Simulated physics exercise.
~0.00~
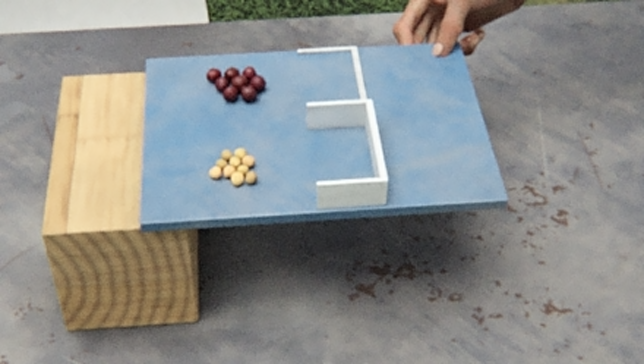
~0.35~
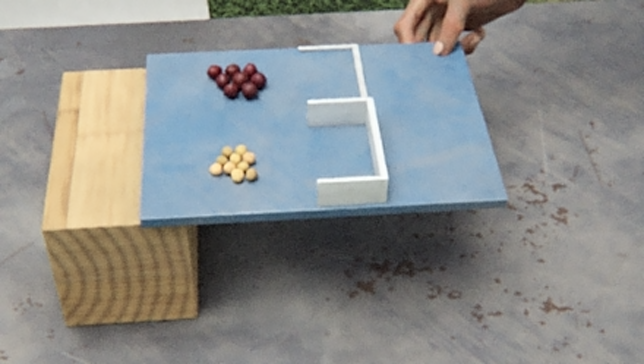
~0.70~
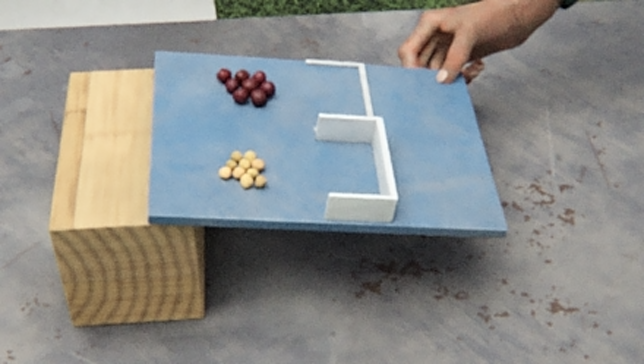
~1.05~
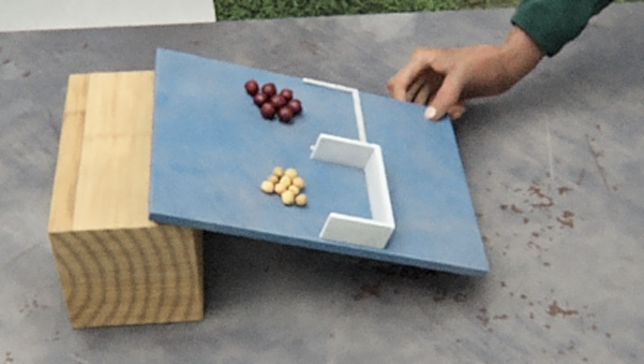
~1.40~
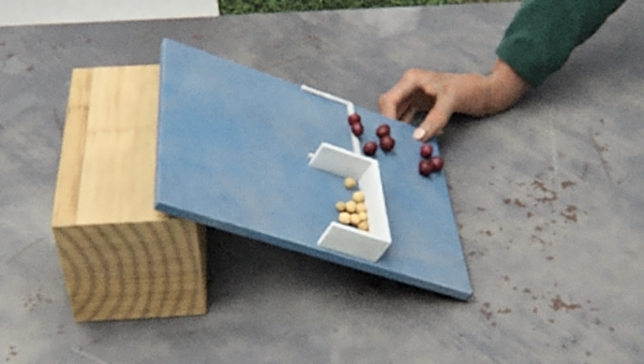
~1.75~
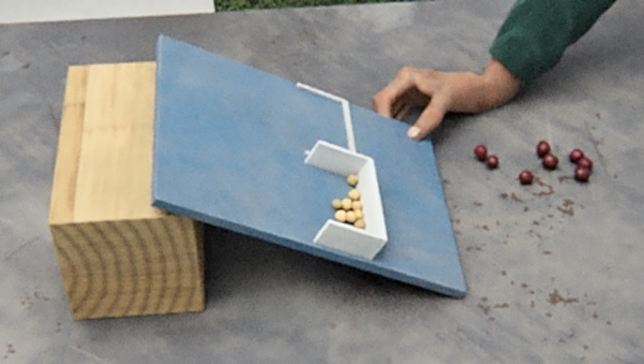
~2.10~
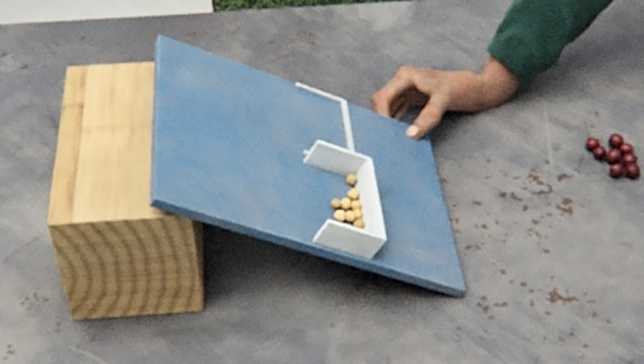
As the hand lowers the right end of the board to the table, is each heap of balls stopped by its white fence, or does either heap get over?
The pale yellow balls on the near side are stopped by their fence. The dark red balls on the far side get over theirs.
A blue board, seen from above and to one side on a grey tabletop, rests its left end on a pale wooden block while a hand holds its right end. On it sit a heap of dark red balls on the far side and a heap of pale yellow ones on the near side, each with a white fence to its right. The hand slowly lowers the right end, and both heaps start down the slope. The yellow balls gather behind the near fence and stay there. The red ones get over the far fence, roll off the board and end clustered at the right of the table.
